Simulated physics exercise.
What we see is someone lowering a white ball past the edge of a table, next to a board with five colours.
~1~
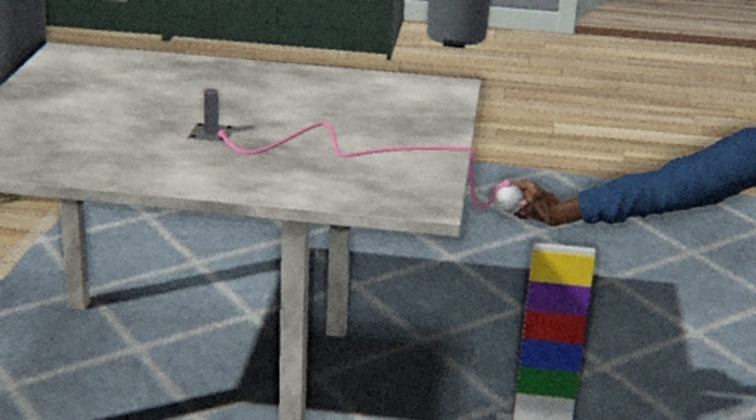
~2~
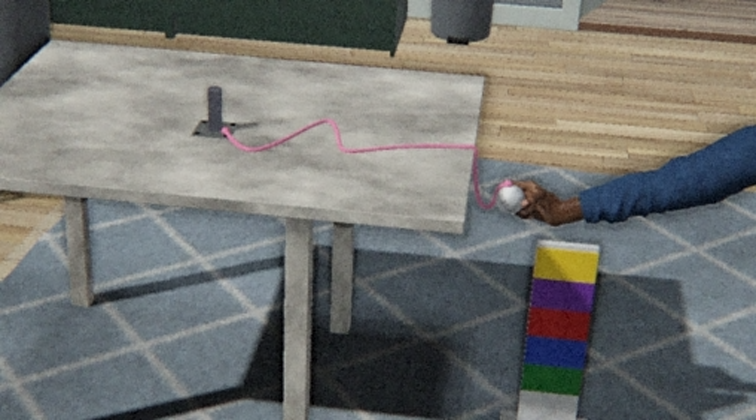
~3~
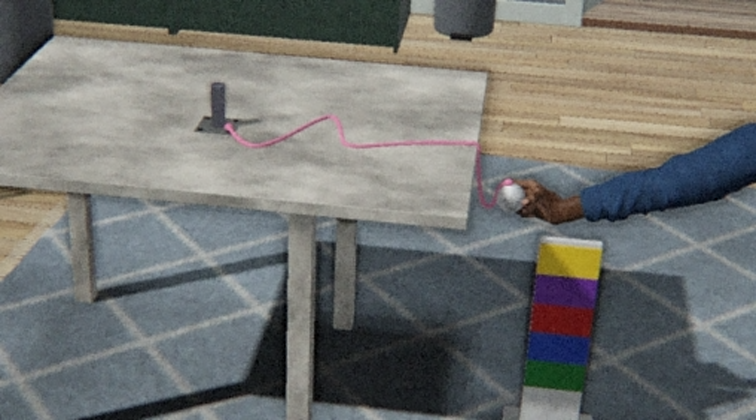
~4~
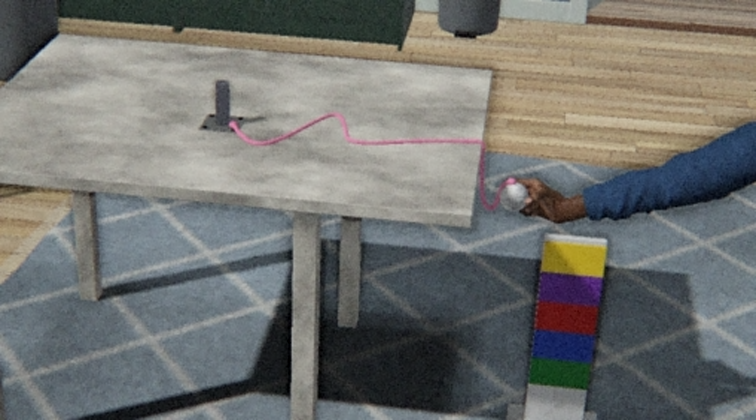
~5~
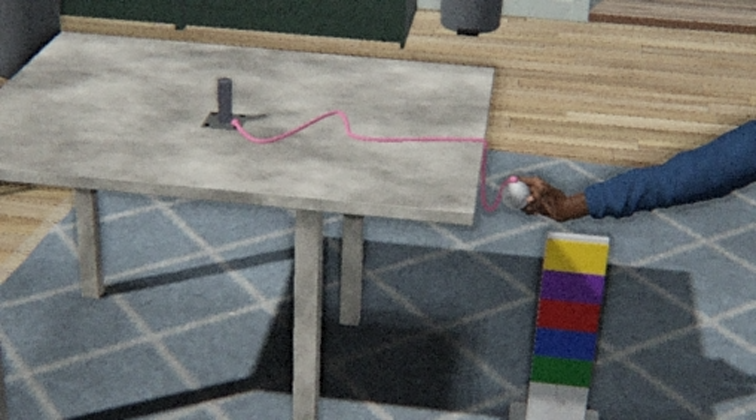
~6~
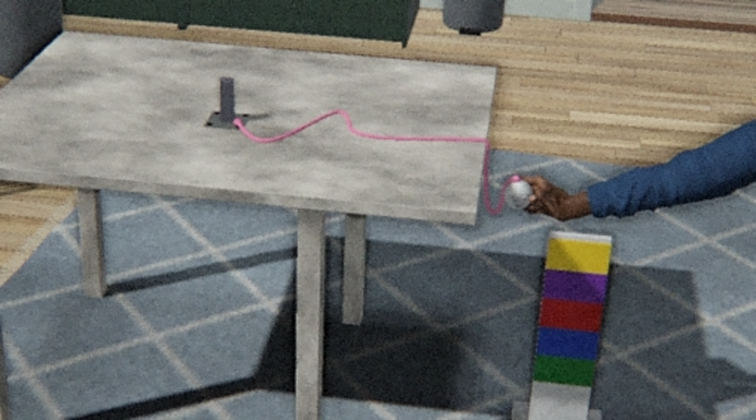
A hand in a blue sleeve reaches in from the right, holding a white ball beside a grey table on a blue rug with pale crossing lines, seen from slightly above. A pink cord winds from a small dark upright post across the tabletop and over its right edge to the ball, above a strip of coloured blocks. The view drifts slightly, while the hand stays nearly still and the hanging cord shifts a little.
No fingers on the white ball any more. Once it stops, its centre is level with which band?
The green band.
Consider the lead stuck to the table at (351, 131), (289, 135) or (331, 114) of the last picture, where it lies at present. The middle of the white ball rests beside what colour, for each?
Purple, then blue, then red.
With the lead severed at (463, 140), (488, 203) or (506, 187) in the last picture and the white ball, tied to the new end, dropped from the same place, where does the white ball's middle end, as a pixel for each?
So, going through them: (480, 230) first, (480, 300) next, (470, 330) last.
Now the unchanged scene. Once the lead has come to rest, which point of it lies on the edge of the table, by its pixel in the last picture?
Look around (382, 138).
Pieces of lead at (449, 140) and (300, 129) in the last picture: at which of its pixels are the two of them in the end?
I'd put the first at about (479, 210) and the other at about (341, 131).
A little later, ball near (455, 350); level with green.
Next, ball near (476, 363); level with green.
When it is over, ball near (465, 362); level with green. At green.
